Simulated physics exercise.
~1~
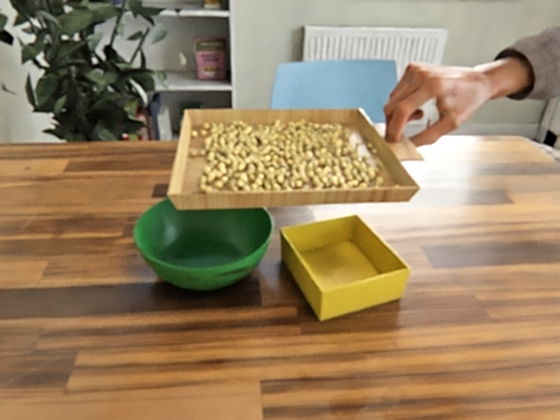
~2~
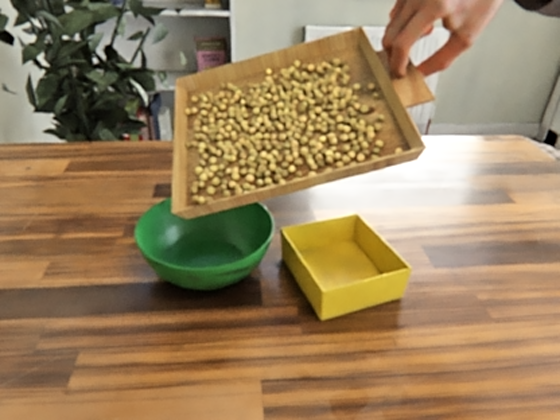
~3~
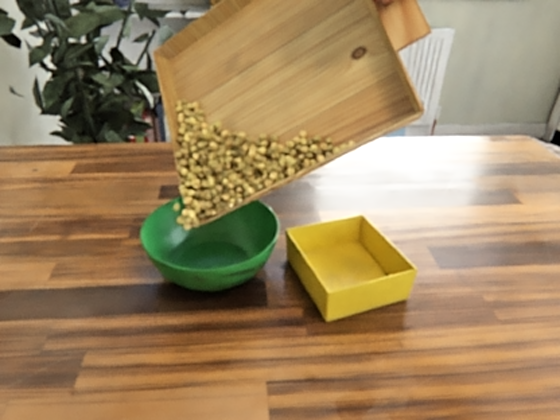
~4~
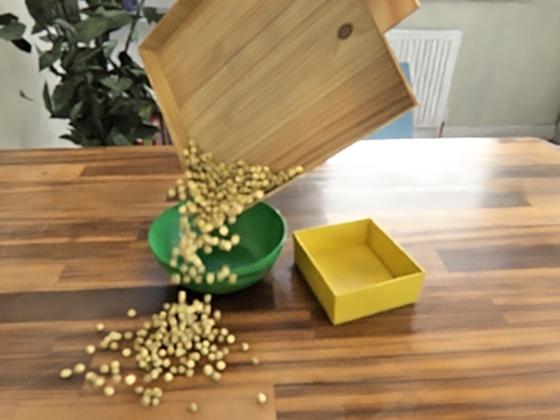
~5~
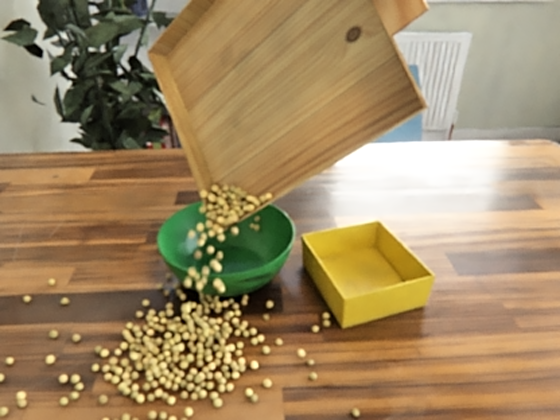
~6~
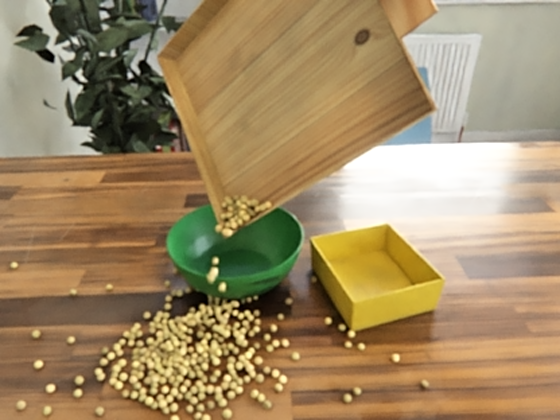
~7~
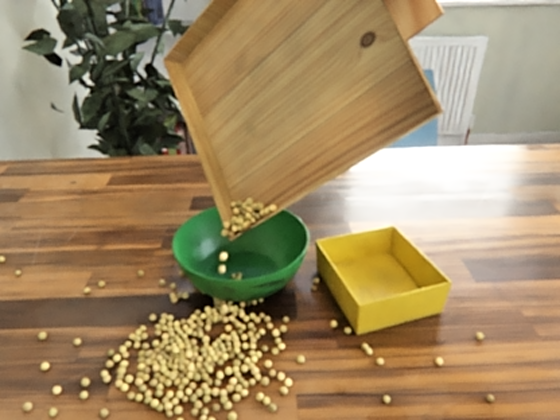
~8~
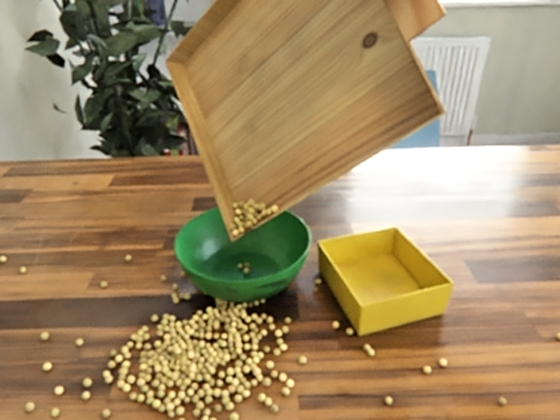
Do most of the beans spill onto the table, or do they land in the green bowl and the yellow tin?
Most of the beans spill onto the table, forming a heap in front of the green bowl. Only a few stay in the corner of the tray, and neither the bowl nor the tin gets a large share.
